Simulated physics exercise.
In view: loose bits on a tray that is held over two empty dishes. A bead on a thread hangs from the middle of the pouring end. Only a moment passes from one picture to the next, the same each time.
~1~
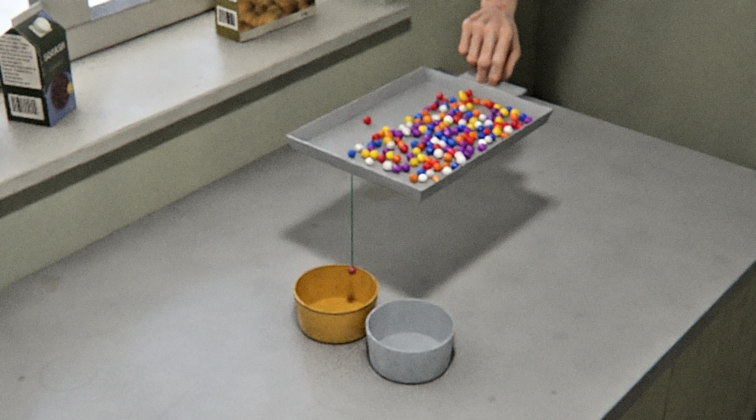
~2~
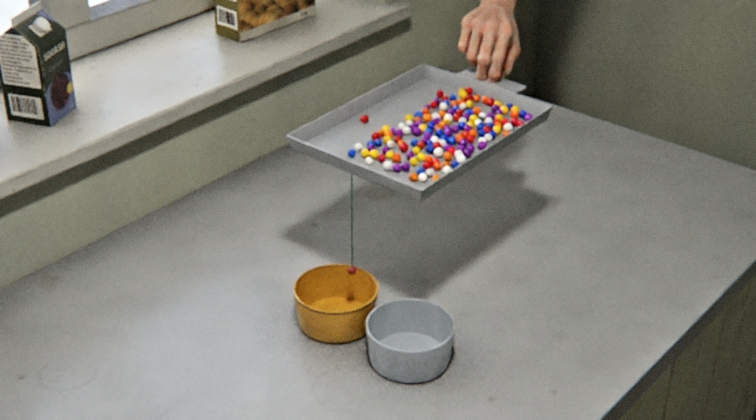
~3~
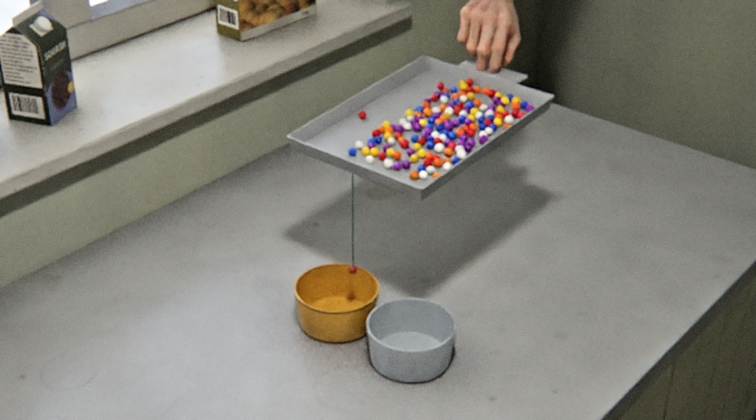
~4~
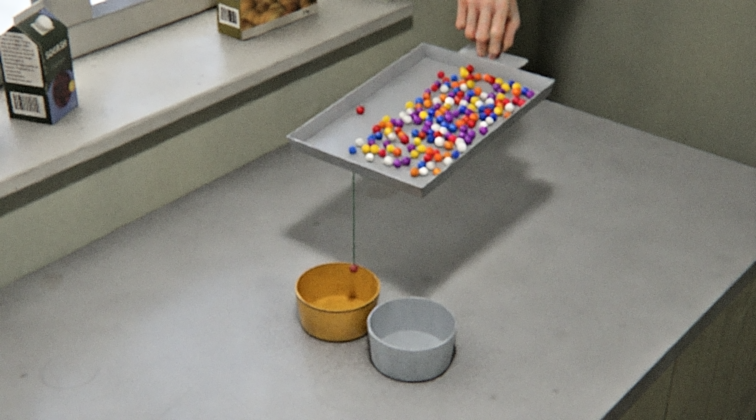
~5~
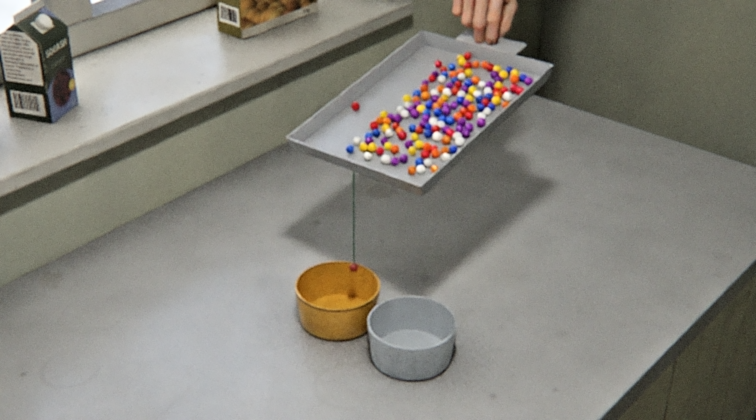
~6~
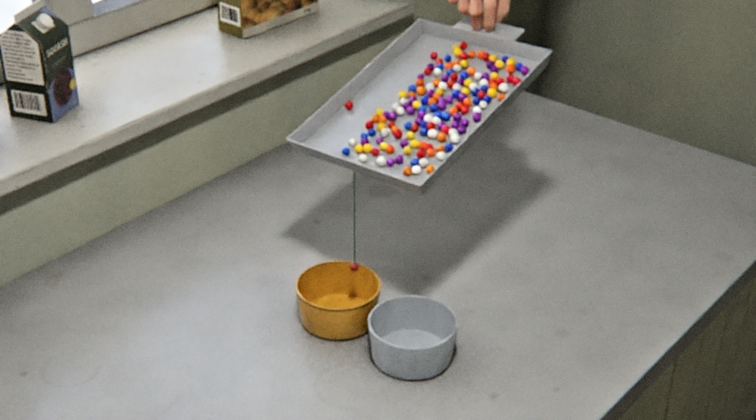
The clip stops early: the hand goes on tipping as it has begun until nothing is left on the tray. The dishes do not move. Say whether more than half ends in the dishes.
Caught overall: Under half.
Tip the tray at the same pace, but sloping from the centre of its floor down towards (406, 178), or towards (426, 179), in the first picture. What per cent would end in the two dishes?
Roughly 90 per cent, and 90 per cent.
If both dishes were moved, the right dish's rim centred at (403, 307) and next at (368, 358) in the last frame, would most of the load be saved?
The first try: The smaller part. The second: Under half.
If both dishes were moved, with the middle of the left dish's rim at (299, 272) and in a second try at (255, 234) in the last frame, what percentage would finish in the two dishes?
First some 80, then 40 per cent.
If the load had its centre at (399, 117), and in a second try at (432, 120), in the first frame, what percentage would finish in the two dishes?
In turn 30 and 30 in a hundred.
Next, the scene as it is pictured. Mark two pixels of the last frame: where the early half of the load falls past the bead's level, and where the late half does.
First near (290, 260), later near (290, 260).
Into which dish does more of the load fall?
Fuller: The left-hand dish.
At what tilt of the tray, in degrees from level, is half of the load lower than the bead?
Roughly 95°.
Just after the last frame, tray tipped steeply; the larger part on the tray; about a tenth outside both; about a tenth in the air.
A moment on, tray tipped right over; about a tenth on the tray; just a few in the right dish; roughly a quarter in the left dish; roughly a third outside both; roughly a third in the air.
Further on, tray tipped past a quarter turn; just a few in the right dish; roughly a quarter in the left dish; roughly two thirds outside both.
When it is over, tray tipped past a quarter turn; just a few in the right dish; roughly a quarter in the left dish; roughly two thirds outside both.
